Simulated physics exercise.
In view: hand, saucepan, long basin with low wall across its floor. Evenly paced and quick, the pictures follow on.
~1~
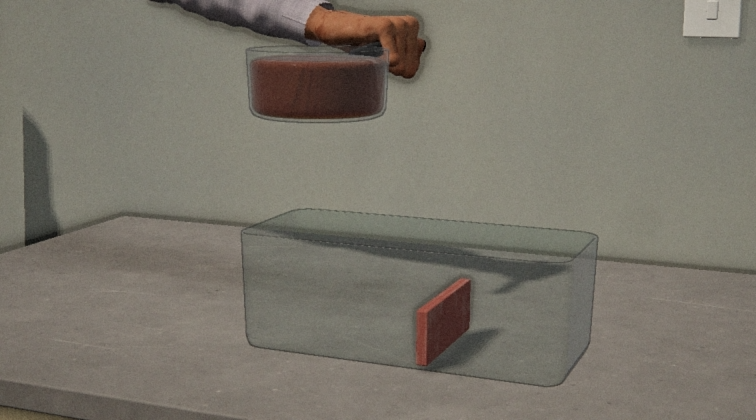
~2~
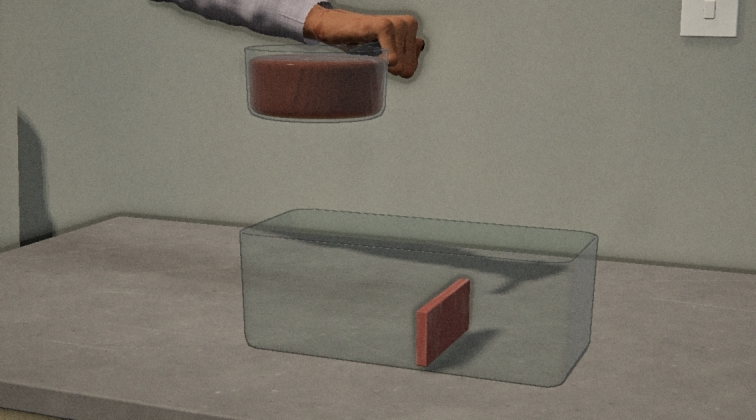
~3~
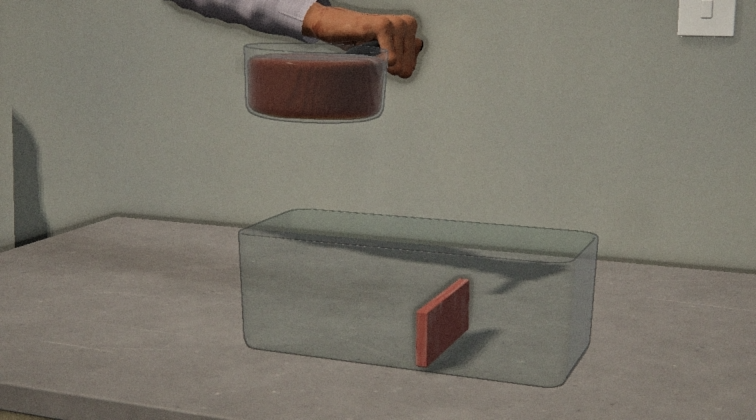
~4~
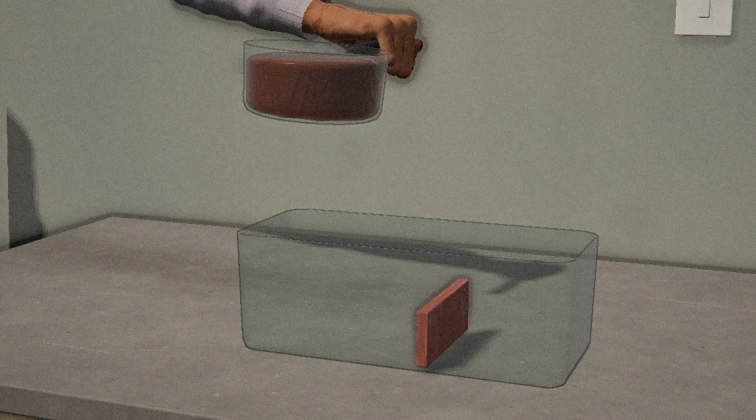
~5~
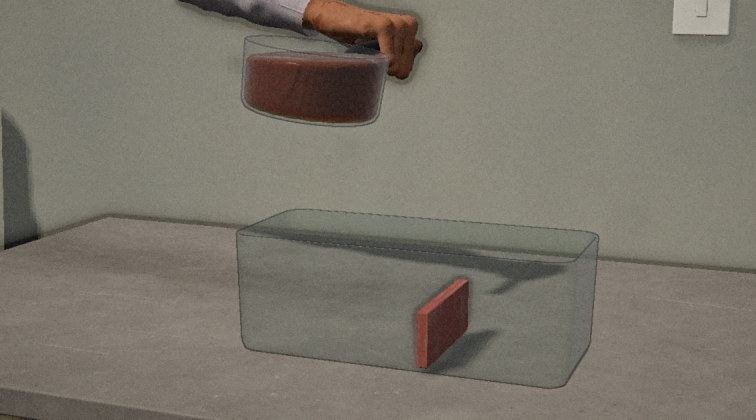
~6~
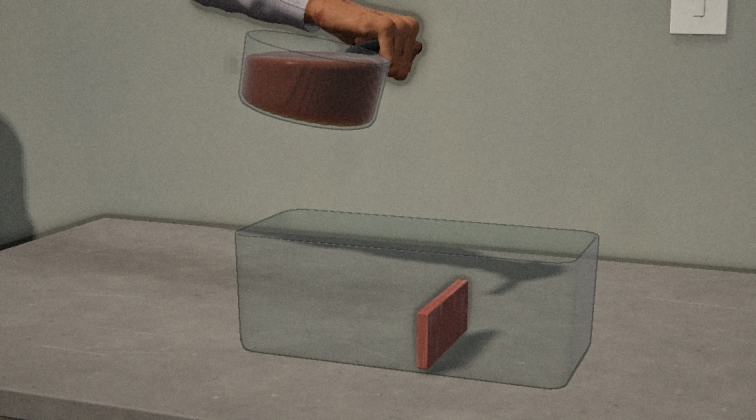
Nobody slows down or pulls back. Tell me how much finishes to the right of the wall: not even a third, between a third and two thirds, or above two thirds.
The share right of the wall is left at a third to two thirds.
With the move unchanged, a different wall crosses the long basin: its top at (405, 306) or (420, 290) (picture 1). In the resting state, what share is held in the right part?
First try: Roughly 75 per cent; second try: 70 per cent.
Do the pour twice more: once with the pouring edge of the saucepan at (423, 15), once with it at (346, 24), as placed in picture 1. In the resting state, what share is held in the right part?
You'd see around 80 per cent, and then around 10 per cent.
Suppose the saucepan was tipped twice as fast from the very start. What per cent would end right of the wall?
About 25 in a hundred.
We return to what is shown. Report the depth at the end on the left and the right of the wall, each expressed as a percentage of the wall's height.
I get 30 % for the left and 40 % for the right.
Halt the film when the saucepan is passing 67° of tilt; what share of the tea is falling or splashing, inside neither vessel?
Around 35 in a hundred.
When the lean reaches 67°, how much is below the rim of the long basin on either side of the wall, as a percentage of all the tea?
The left part holds around 5 percent, the right part 10 percent.
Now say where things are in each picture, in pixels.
It leans 0°; its right rim is at (383, 53); the tea meets the walls at (260, 58) and (383, 62); the long basin's rim runs from (269, 222) to (585, 250); the wall's top is at (445, 296), in the first picture.
It leans 0°; its right rim is at (382, 53); the tea meets the walls at (259, 57) and (383, 61), in the second picture.
It leans 2°; its right rim is at (382, 54); the tea meets the walls at (258, 56) and (382, 61), in the third picture.
It leans 4°; its right rim is at (383, 57); the tea meets the walls at (257, 55) and (382, 62), in the fourth picture.
It leans 8°; its right rim is at (384, 61); the tea meets the walls at (256, 55) and (383, 62), in the fifth picture.
It leans 12°; its right rim is at (384, 66); the tea meets the walls at (255, 55) and (385, 62), in the sixth picture.
A moment on, the saucepan is tipped part way and 47 per cent is still to pour, 6 is left of the wall and 12 right of it.
Next, the saucepan is tipped right over and 7 per cent is still to pour, 36 is left of the wall and 50 right of it.
Then the saucepan is tipped right over and 0 per cent is still to pour, 49 is left of the wall and 50 right of it.
Later the saucepan is tipped right over and 0 per cent is still to pour, 49 is left of the wall and 50 right of it.
In the end 49 per cent lies left of the wall, 50 right of it and 1 outside.
